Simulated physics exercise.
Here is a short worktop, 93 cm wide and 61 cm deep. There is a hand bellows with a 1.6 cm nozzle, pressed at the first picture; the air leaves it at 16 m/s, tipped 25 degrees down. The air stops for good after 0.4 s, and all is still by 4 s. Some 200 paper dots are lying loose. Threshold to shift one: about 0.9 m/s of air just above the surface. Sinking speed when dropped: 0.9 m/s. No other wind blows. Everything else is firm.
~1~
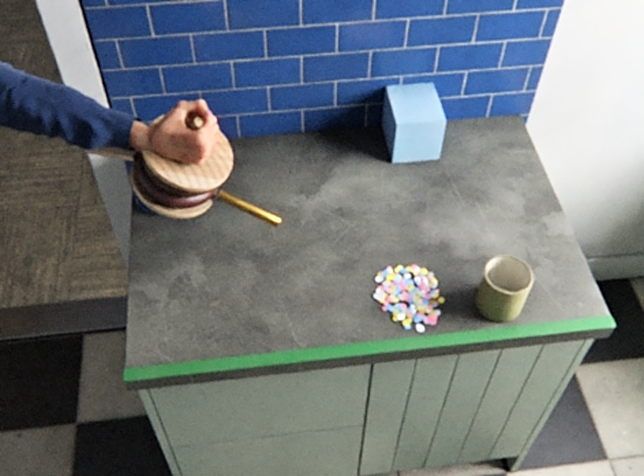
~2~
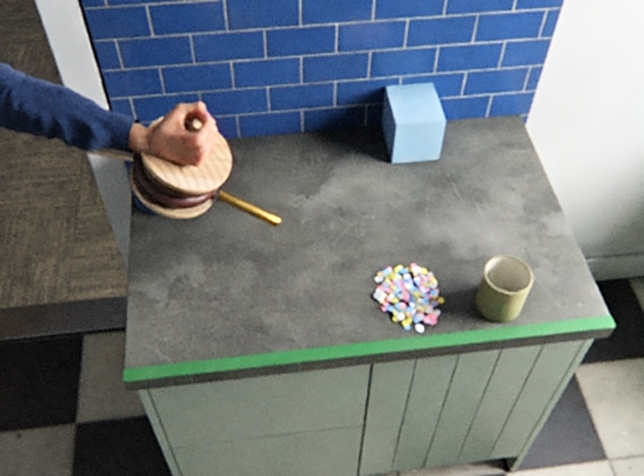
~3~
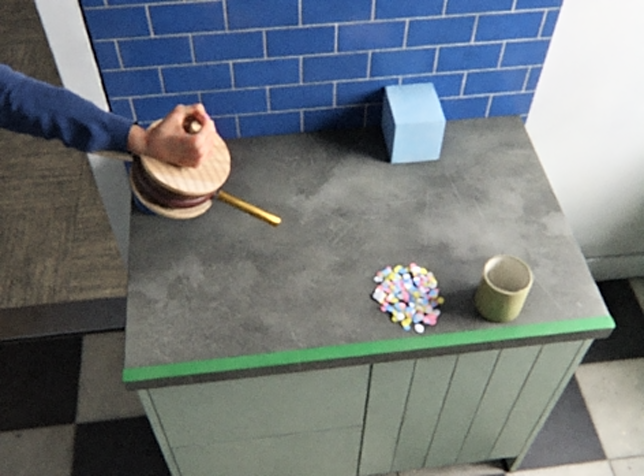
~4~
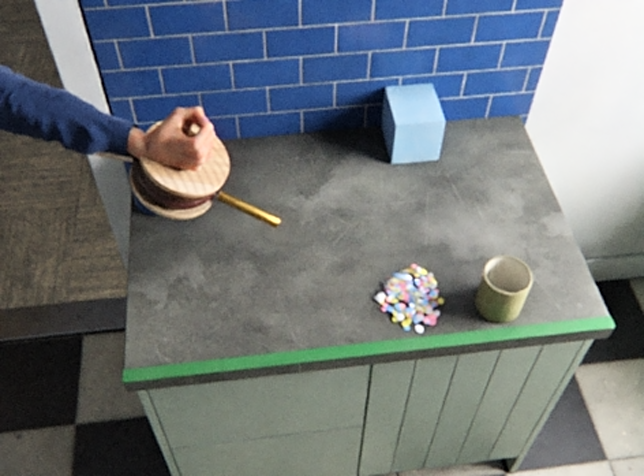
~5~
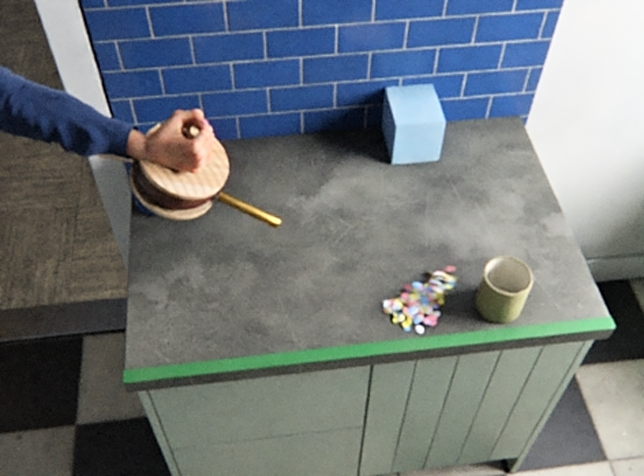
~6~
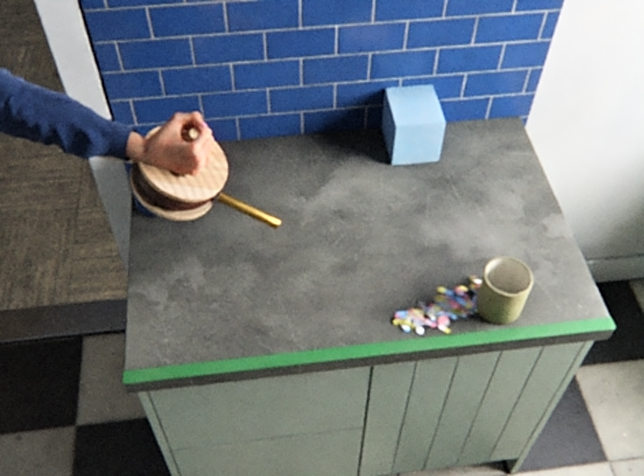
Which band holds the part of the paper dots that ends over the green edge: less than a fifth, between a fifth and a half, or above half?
Over half.
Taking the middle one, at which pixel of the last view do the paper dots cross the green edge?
At roughly pixel (476, 344).
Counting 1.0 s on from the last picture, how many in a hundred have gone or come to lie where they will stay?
Near 100 %.
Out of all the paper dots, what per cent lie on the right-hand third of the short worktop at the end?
Something close to 0 % ends up there.
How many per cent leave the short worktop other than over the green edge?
The share is about 5 %.
Then, 0.6 s after the last picture the count stands so, 94 % are over the green edge.
Then, 1.0 s after the last picture the count stands so, 94 % are over the green edge.
Then, 2.0 s after the last picture the count stands so, 94 % are over the green edge.
Then, 3.8 s after the last picture, at the end, 94 % are over the green edge.
